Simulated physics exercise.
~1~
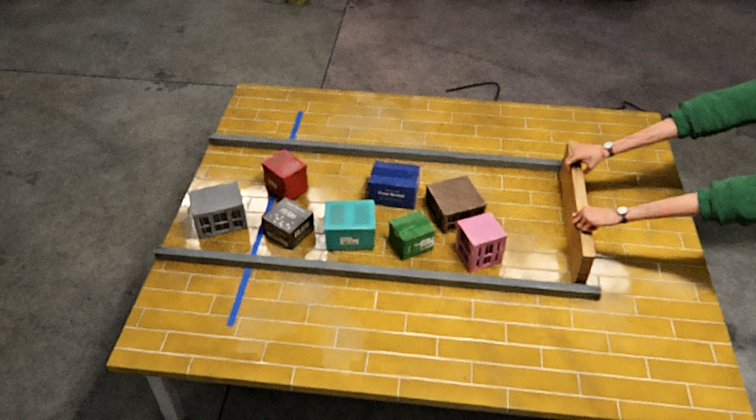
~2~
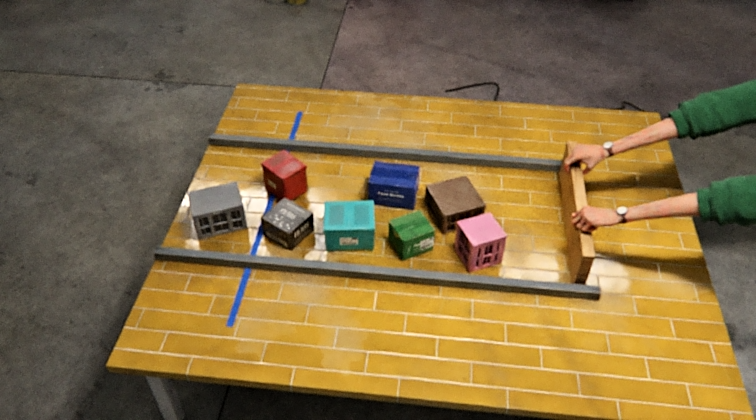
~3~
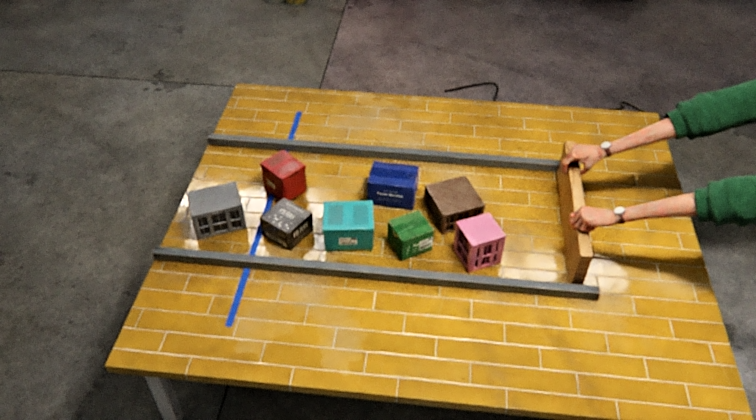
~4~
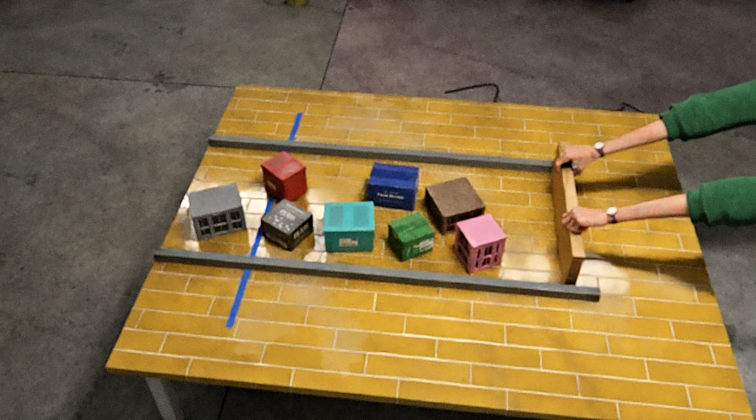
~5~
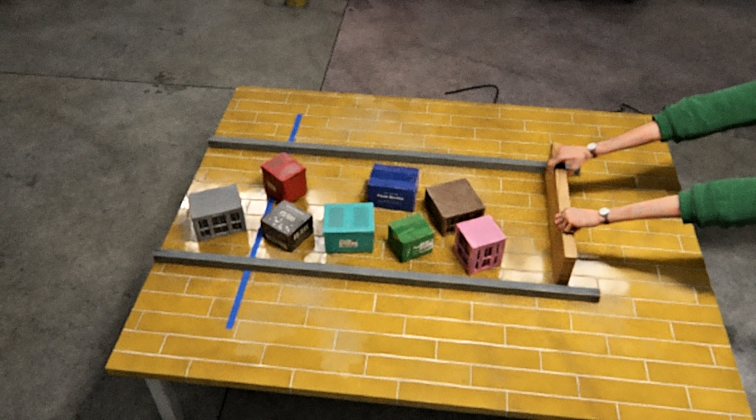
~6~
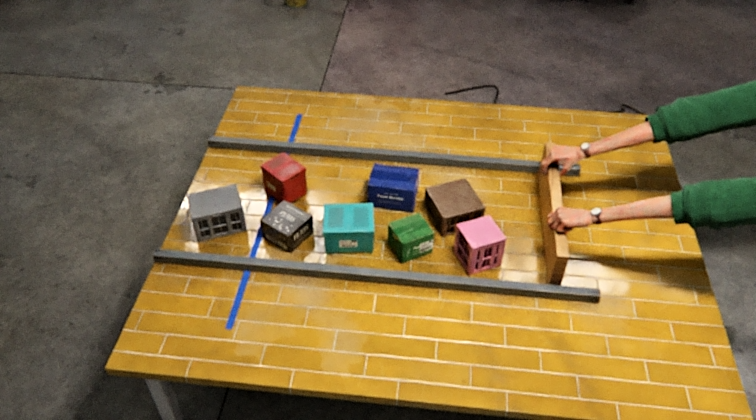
A person's two hands, in green sleeves, grip an upright wooden plank at the right of a raised yellow, brick-patterned deck on a grey floor, seen from above at an angle. Between two grey rails sit a grey crate, red tote and black box near blue tape at left, then teal, blue, green, brown and pink loads. The hands slide the plank slightly left, while the loads and the camera stay still.
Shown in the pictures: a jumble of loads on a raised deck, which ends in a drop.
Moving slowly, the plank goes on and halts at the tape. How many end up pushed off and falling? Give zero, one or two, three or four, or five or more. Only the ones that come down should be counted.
Seems the ones that don't stay up number three or at most four, for sure.
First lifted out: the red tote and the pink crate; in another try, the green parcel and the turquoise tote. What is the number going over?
Counts - first: 2, second: 2.
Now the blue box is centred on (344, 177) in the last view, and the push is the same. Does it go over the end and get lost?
Observed: The blue box keeps its spot.
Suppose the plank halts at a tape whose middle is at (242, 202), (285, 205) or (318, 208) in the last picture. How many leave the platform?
Going through each try, you'd get 5, 3 and 1.
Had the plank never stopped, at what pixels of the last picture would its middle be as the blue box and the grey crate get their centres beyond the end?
The middle is at (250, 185) when it's the blue box, and at (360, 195) when it's the grey crate.
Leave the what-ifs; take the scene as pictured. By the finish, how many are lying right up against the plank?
My count gives 2.
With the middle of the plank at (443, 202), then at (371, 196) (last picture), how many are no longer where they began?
I count 5 first and 8 after.
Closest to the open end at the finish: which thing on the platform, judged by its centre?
The blue box finishes nearest.
A little later, none off yet; grey crate at rest near (217, 213); red tote at rest near (285, 180); black box at rest near (287, 226).
Next, none off yet; grey crate shifted a little near (203, 211); red tote shifted a little near (280, 180); black box shifted about its own width near (248, 227).
Later still, one off so far; grey crate dropping near (150, 269); red tote shifted well along near (212, 176); black box shifted well along near (177, 219).
When it is over, the number that fall off is three or four; down, turquoise tote, black box, red tote and grey crate.
